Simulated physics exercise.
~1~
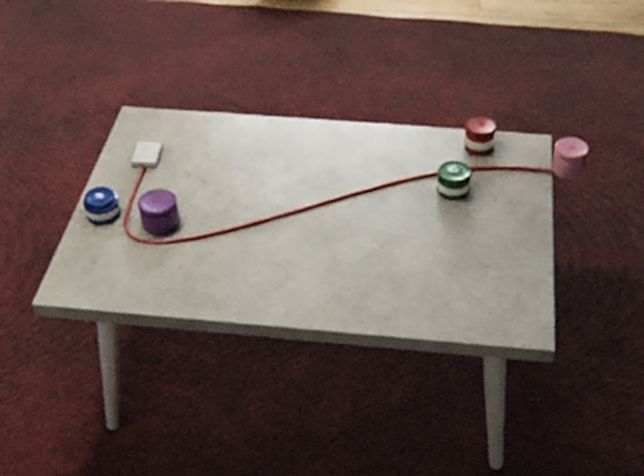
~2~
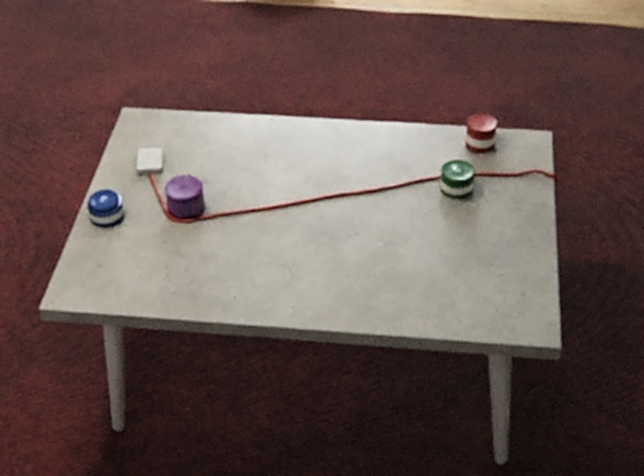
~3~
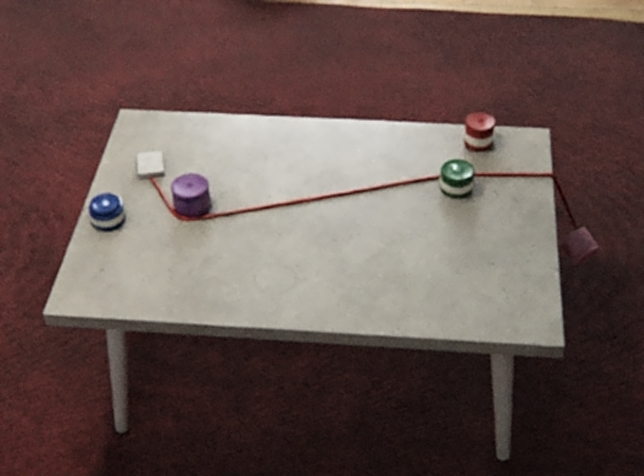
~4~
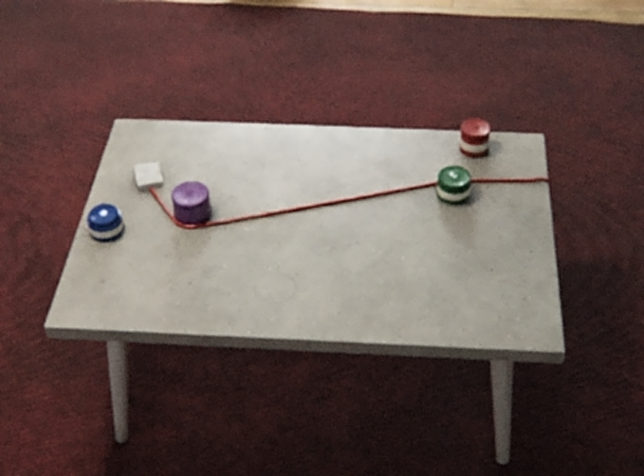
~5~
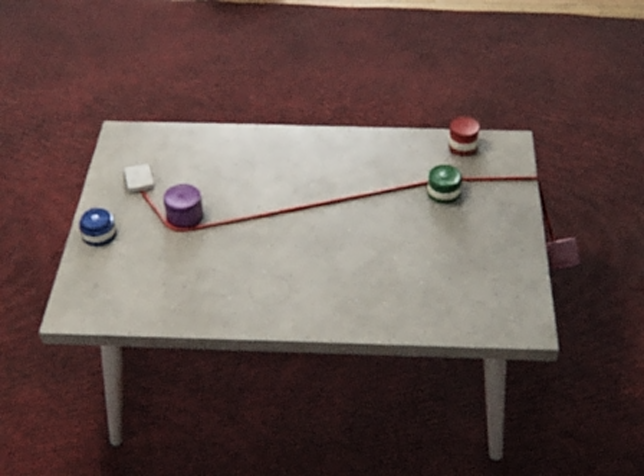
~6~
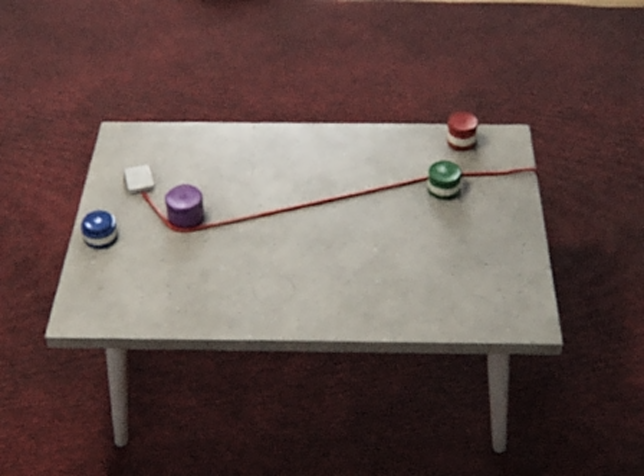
A red cord snakes across a pale grey table on a dark red carpet, seen from above and in front, running from a small white block at the upper left to a pink object at the right edge. A blue jar and a purple tub sit at the left, with a green tin and a red tin at the right. The pink object drops off the right side, pulling the cord tight and dragging the purple tub slightly right. It dangles and turns, slipping in and out of sight. Finally it is hidden, the cord still reaches the edge, and the tub and tins remain on top.
